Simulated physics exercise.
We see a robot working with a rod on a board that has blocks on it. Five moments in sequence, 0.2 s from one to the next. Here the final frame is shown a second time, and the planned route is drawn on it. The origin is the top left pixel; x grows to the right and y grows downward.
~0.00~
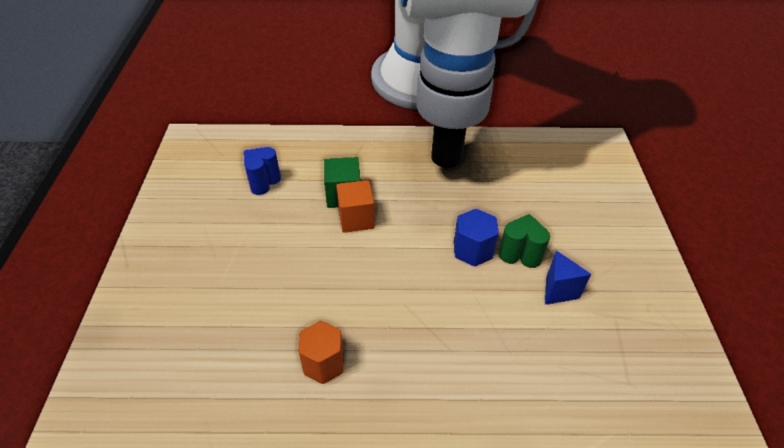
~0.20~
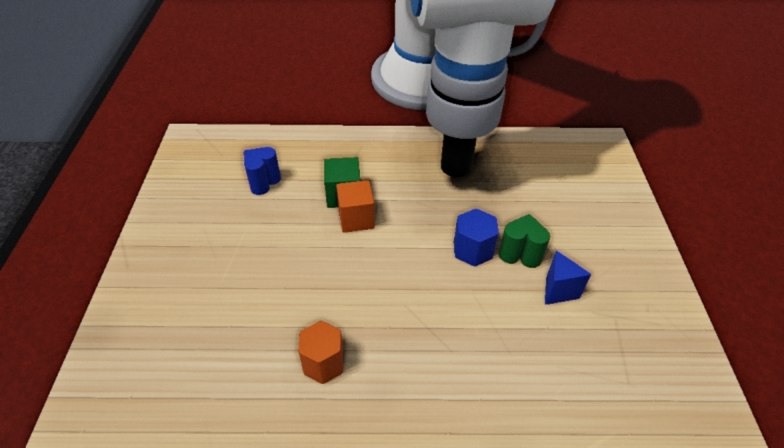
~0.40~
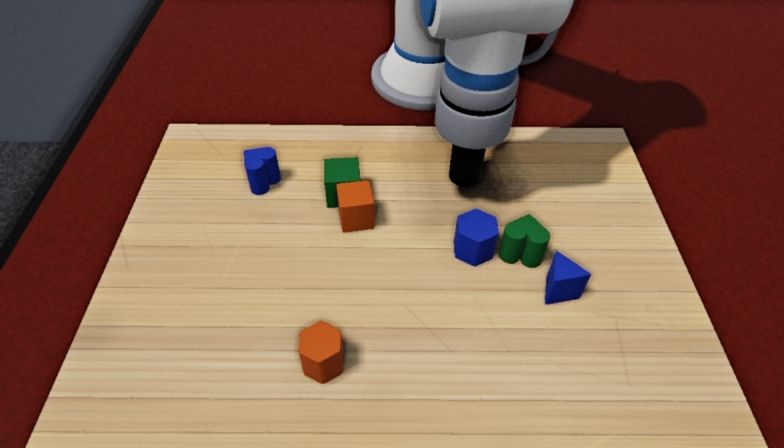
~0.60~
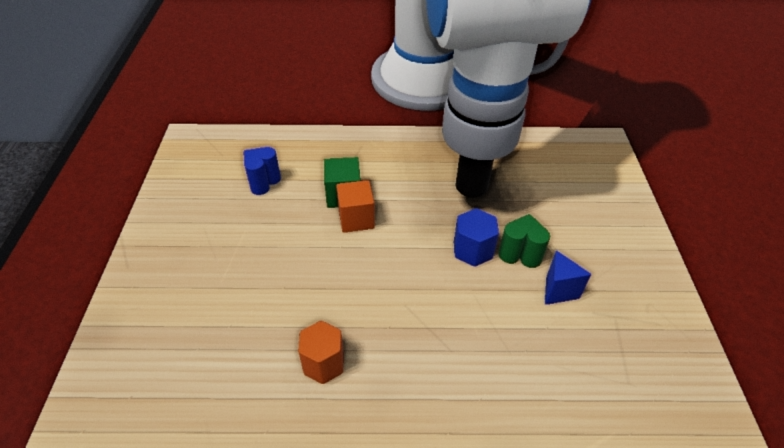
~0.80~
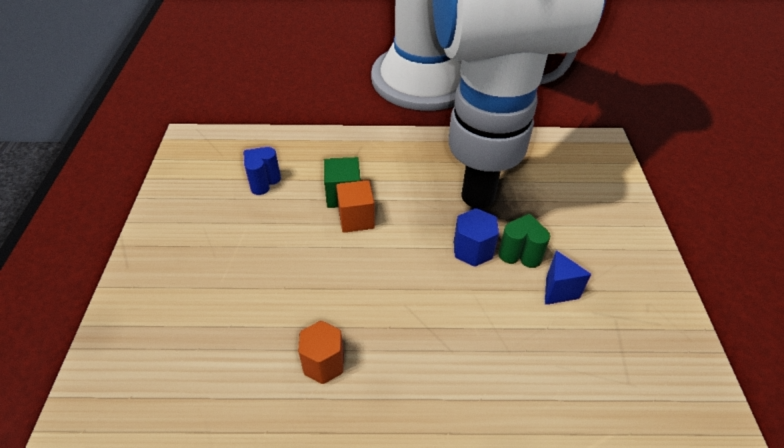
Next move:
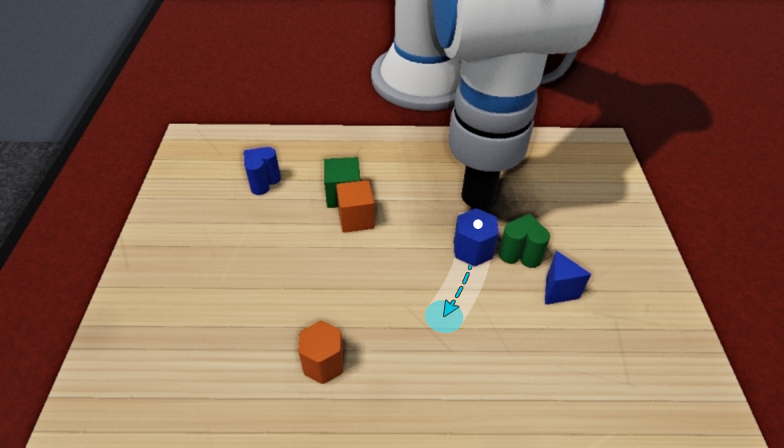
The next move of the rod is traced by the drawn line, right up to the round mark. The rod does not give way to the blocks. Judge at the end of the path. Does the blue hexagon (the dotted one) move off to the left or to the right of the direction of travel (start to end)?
Shifted left.
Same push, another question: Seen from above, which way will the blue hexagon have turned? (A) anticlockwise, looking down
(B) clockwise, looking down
The one that fits is A, anticlockwise, looking down.
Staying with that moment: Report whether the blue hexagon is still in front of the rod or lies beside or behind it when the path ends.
I'd say it has come free.
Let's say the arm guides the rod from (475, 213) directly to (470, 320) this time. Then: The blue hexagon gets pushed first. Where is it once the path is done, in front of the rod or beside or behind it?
It is still there in front.
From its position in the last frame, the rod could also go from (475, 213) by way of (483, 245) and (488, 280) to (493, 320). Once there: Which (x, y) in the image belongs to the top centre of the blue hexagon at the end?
In the picture, it is at (462, 309).
The line goes from (475, 213) via (471, 263), ending at (444, 316); the dot is on the blue hexagon.
The first path, step by step. One third of the way, rod (478, 231); blue hexagon (479, 253).
Two thirds of the way, rod (467, 267); blue hexagon (480, 291), turned 35° anticlockwise.
At the end, rod (446, 301); blue hexagon (481, 321), turned 90° anticlockwise; green heart unmoved.
